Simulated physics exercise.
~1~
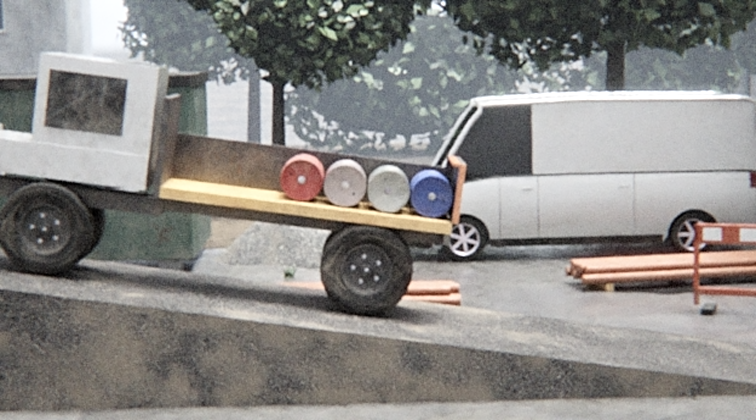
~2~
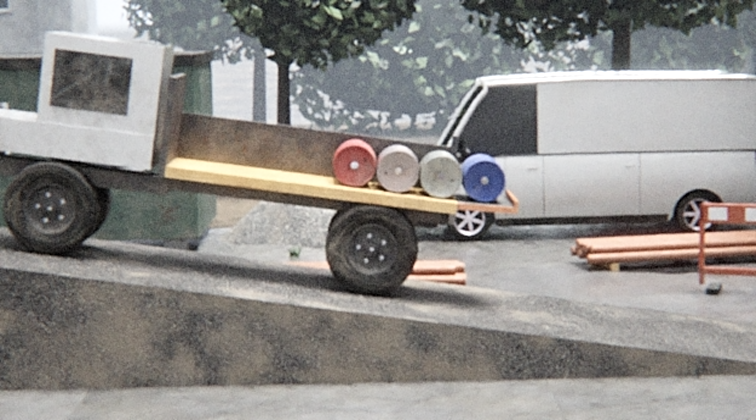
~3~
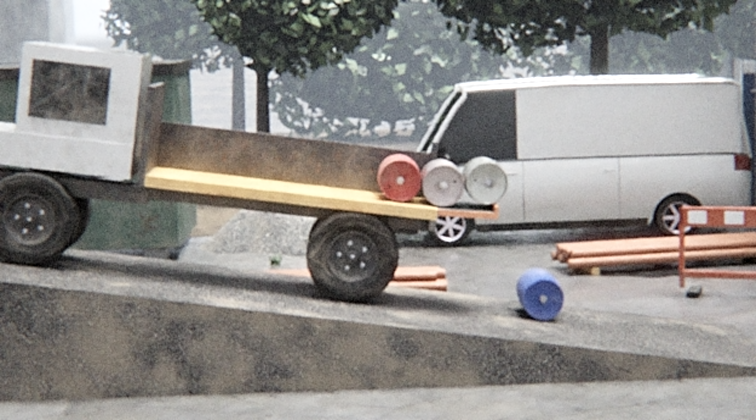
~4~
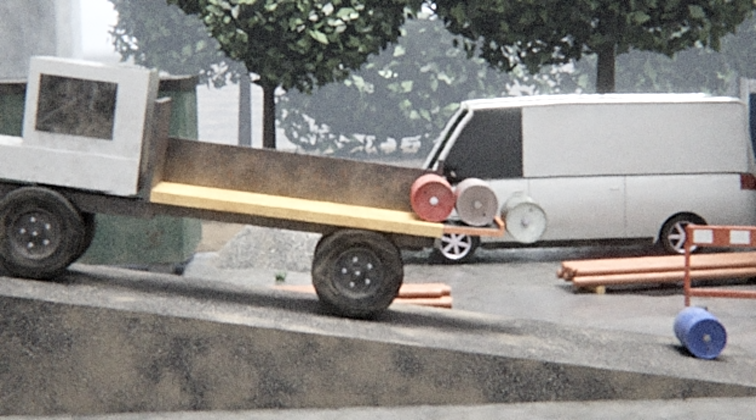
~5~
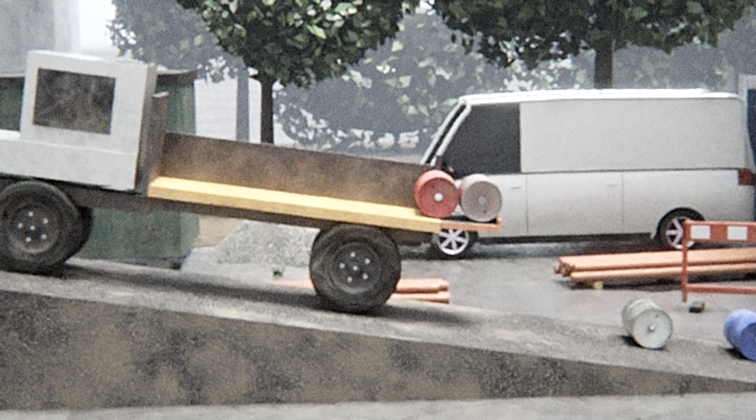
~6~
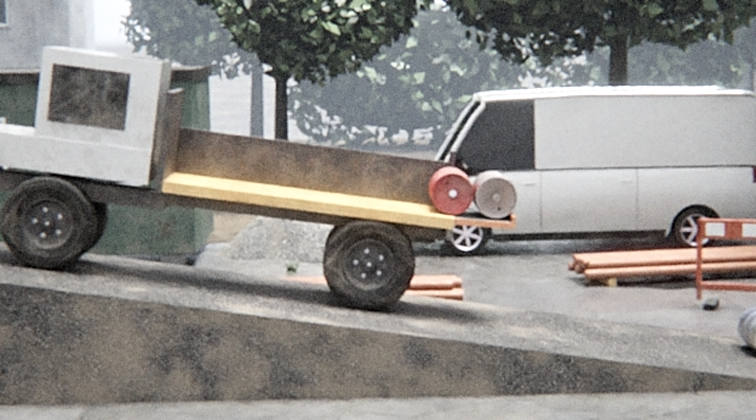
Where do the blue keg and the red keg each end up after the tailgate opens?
The blue keg rolls off over the lowered tailgate and away down the slope to the right. The red keg stays on the truck, near the rear of the bed.
At the start, four kegs, one red, two pale and one blue, rest in a row against the raised orange tailgate of a flatbed truck parked on a slope, with a white van behind. The tailgate drops open and the row rolls right toward the rear. The blue keg goes over the edge first, lands on the slope and rolls away to the right. The pale keg next to it tips off and follows it down. The red keg and the other pale one stay side by side near the back of the truck, barely moving at the end.
